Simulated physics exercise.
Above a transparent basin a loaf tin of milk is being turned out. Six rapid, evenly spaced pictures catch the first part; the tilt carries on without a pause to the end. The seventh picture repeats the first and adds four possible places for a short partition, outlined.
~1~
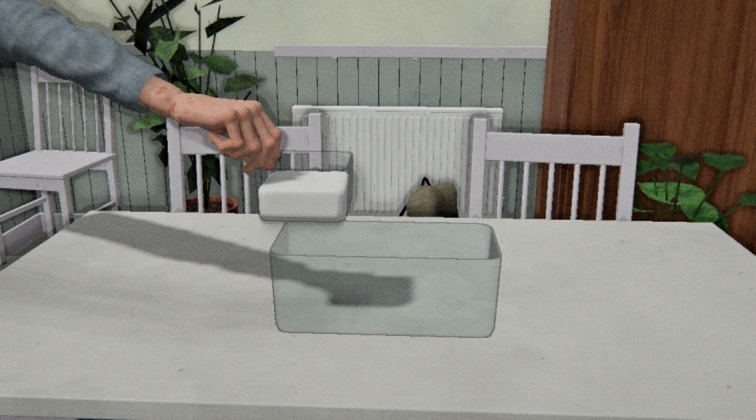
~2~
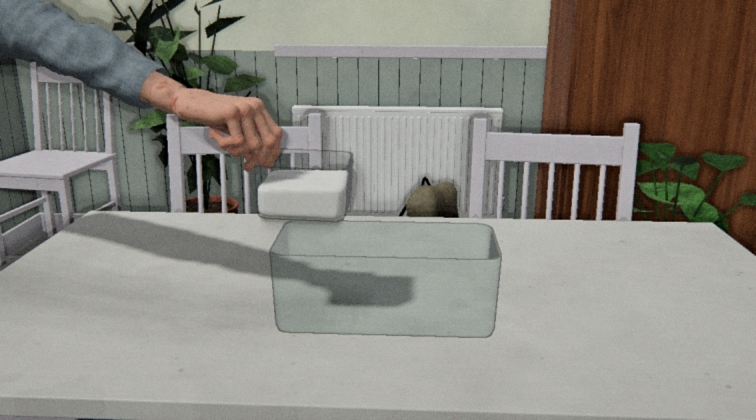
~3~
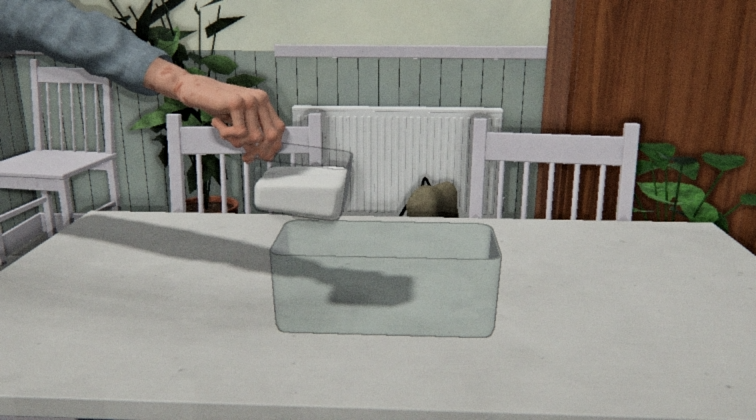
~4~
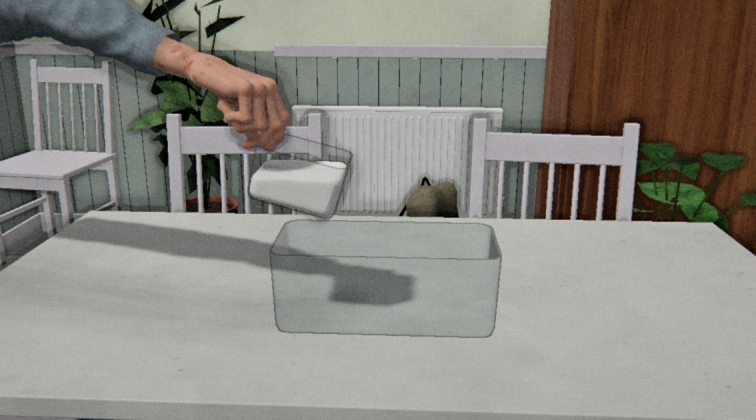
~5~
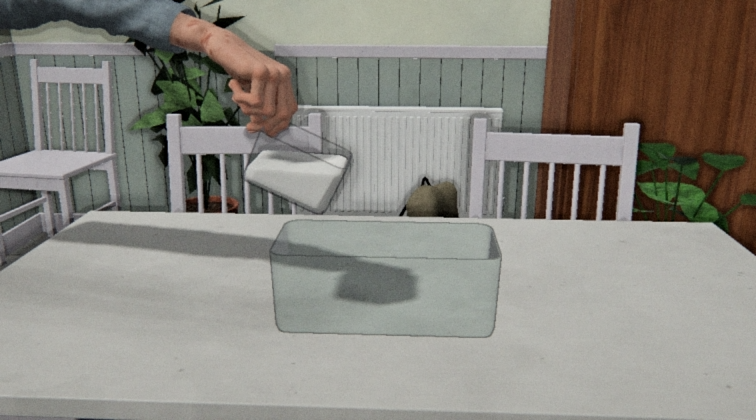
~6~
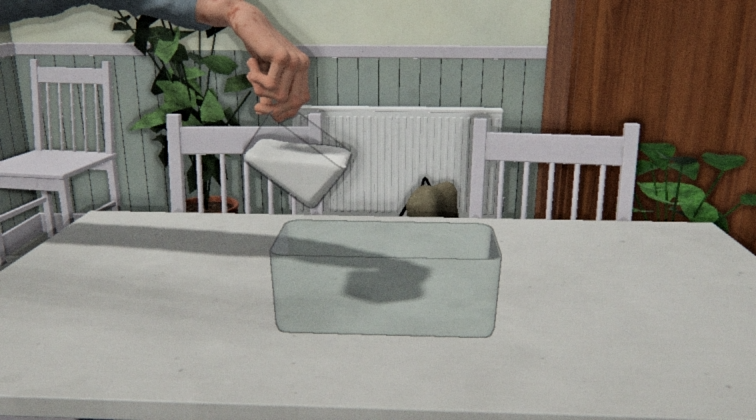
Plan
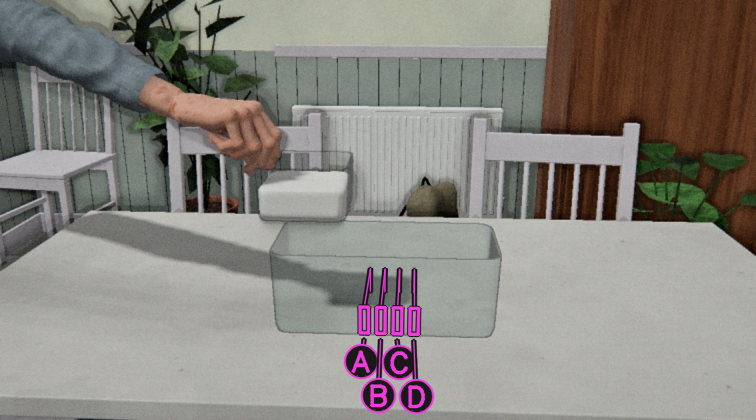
The clip shows a hand holding a small clear container of white milk above a transparent basin on a pale table, first nearly still and upright, then tilting it gradually down to the right as the hand rises.
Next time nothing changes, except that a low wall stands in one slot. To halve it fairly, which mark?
Place D does it best.
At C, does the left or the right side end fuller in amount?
More ends on the right.
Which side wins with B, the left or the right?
The right one.
On the marked copy, A at (364, 339); B at (380, 339); C at (397, 340); D at (413, 340).
With A, about 7 % ends left of the wall and 91 % right of it.
With B, about 9 % ends left of the wall and 90 % right of it.
With C, about 16 % ends left of the wall and 83 % right of it.
With D, about 50 % ends left of the wall and 49 % right of it.
